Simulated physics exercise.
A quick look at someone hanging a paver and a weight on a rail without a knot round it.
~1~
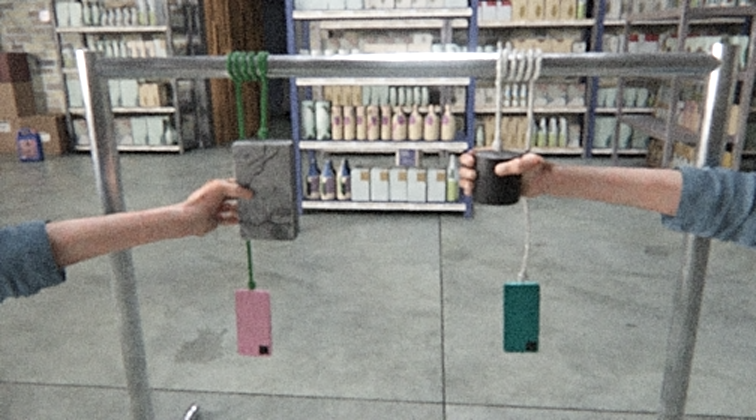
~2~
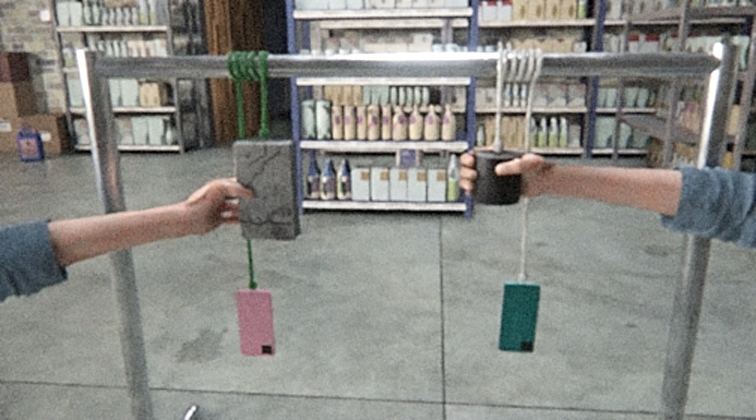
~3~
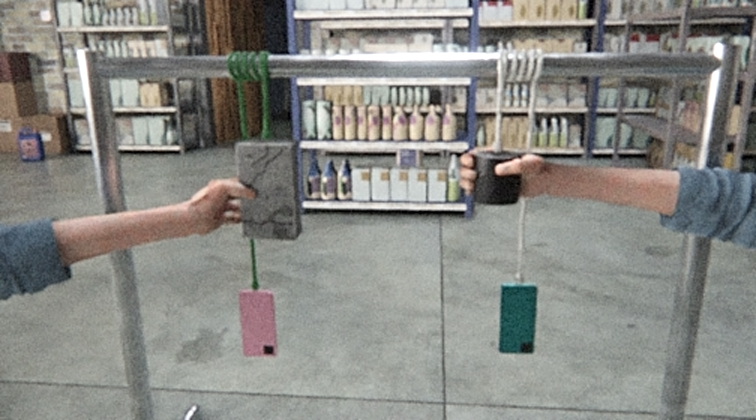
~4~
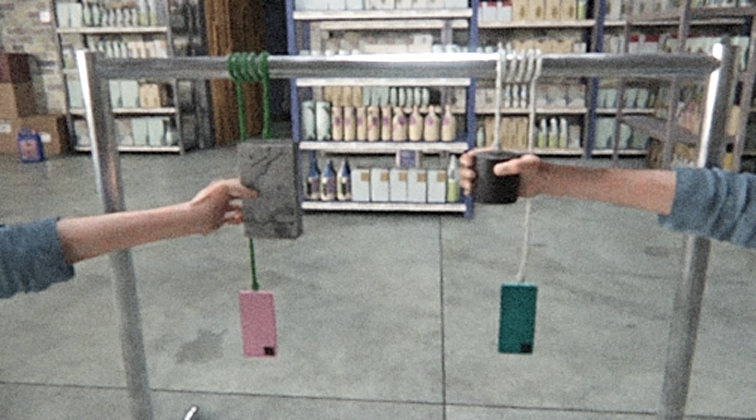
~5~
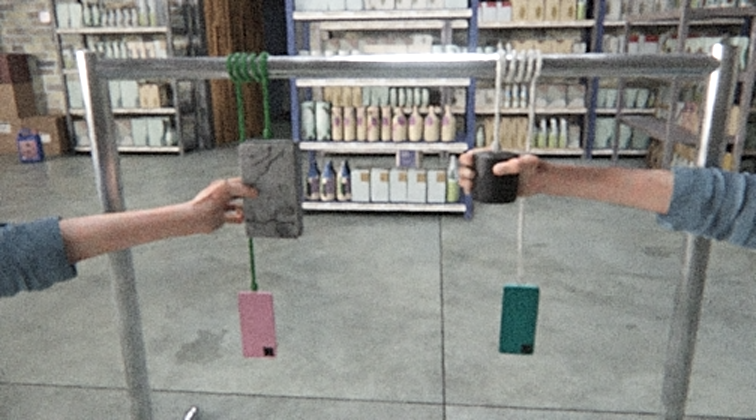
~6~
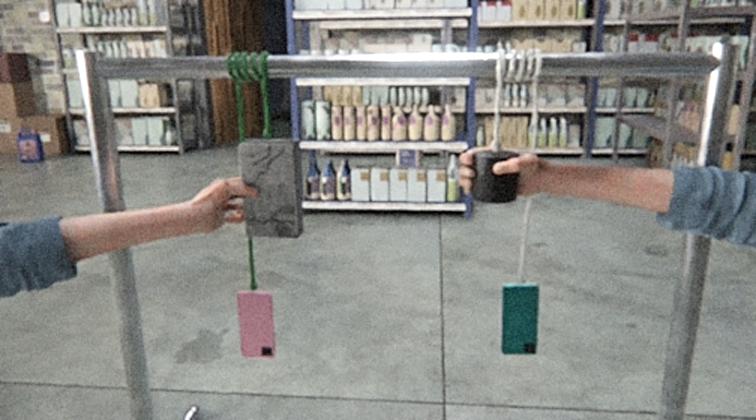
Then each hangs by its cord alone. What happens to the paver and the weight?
The paver is held, the weight keeps its height.
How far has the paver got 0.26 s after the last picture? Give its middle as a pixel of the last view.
Around (270, 164).
Then, 0.26 s later than the last view, paver in the air near (270, 164); weight in the air near (495, 172).
Then, 0.66 s later than the last view, paver in the air near (265, 150); weight in the air near (501, 143).
Then, 1.20 s later than the last view, paver in the air near (265, 176); weight in the air near (497, 160).
Finally, paver in the air near (273, 178); weight in the air near (496, 164). The paver keeps its height and the weight stays hanging.
